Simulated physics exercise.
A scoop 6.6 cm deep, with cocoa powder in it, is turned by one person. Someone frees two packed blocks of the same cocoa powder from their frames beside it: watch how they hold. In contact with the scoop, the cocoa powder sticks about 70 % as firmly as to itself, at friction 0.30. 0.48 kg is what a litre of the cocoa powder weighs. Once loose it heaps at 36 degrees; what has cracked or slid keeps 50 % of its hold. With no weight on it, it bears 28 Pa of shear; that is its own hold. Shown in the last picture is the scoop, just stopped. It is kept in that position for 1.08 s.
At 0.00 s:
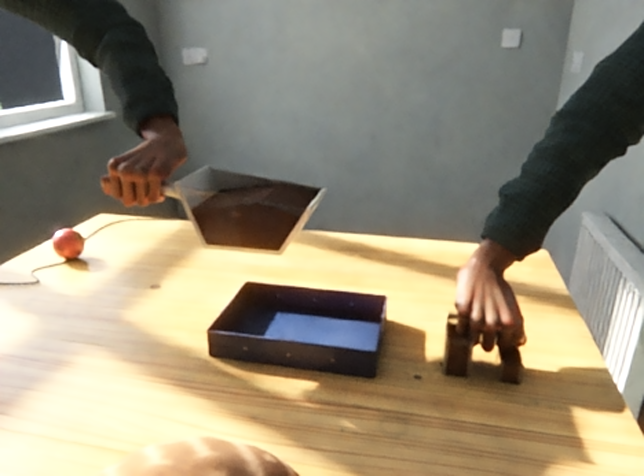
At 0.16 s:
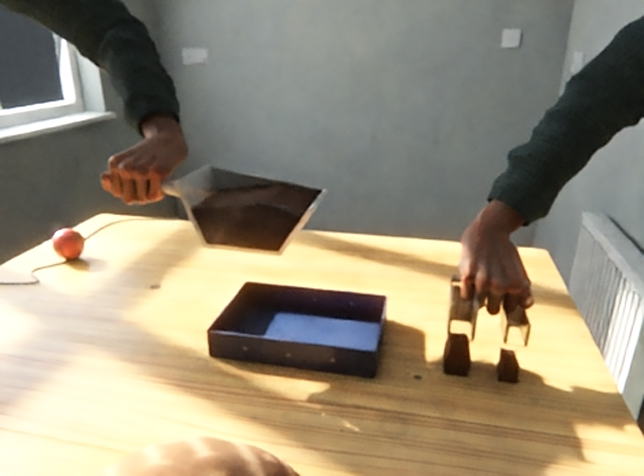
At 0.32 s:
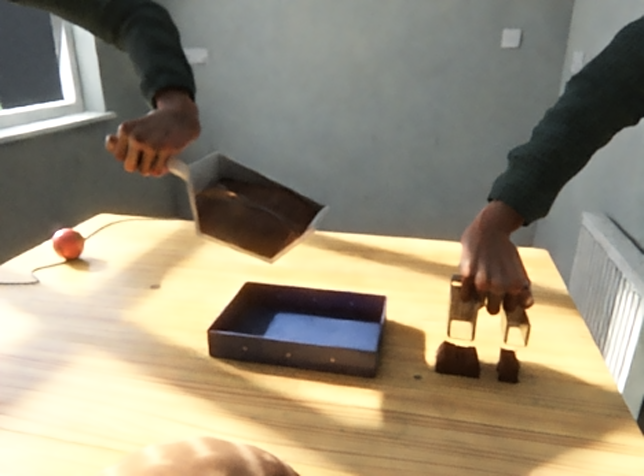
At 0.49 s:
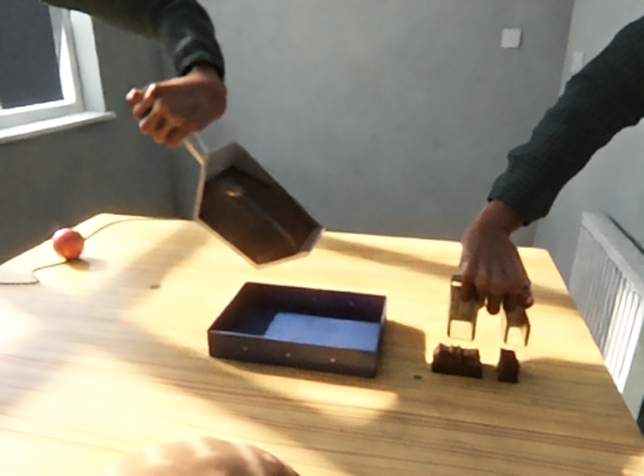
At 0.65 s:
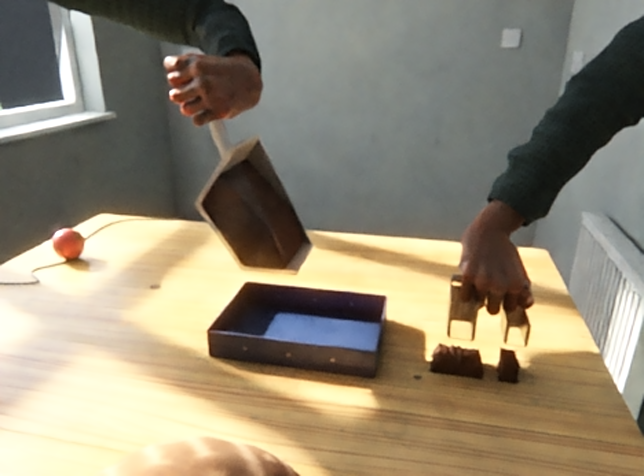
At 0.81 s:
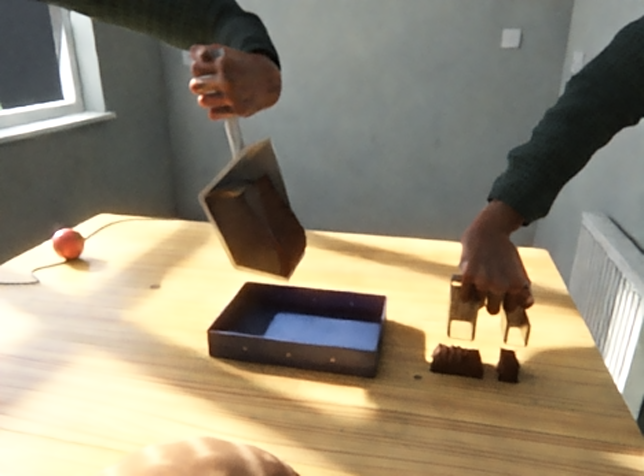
The clip opens with one hand holding a scoop of dark brown powder above an open box while another hand lifts metal holders off two small dark blocks at right. The left block slumps into a low, wider heap and the right one keeps its shape, as the scoop tilts steeply downward to the right.
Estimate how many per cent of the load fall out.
49 %.
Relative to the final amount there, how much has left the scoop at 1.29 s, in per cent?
100 %.
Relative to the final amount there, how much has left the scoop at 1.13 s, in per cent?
Around 80 percent.
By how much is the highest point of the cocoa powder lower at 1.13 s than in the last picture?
About 2.5 centimetres.
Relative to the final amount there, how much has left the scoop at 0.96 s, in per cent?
My estimate: Some 30 per cent.
After 0.96 s, the scoop is at 67 degrees and 14 % has left it.
After 1.13 s, the scoop is at 67 degrees and 41 % has left it.
After 1.29 s, the scoop is at 67 degrees and 47 % has left it.
After 1.46 s, the scoop is at 67 degrees and 48 % has left it.
After 1.95 s, the scoop is at 67 degrees and 49 % has left it.
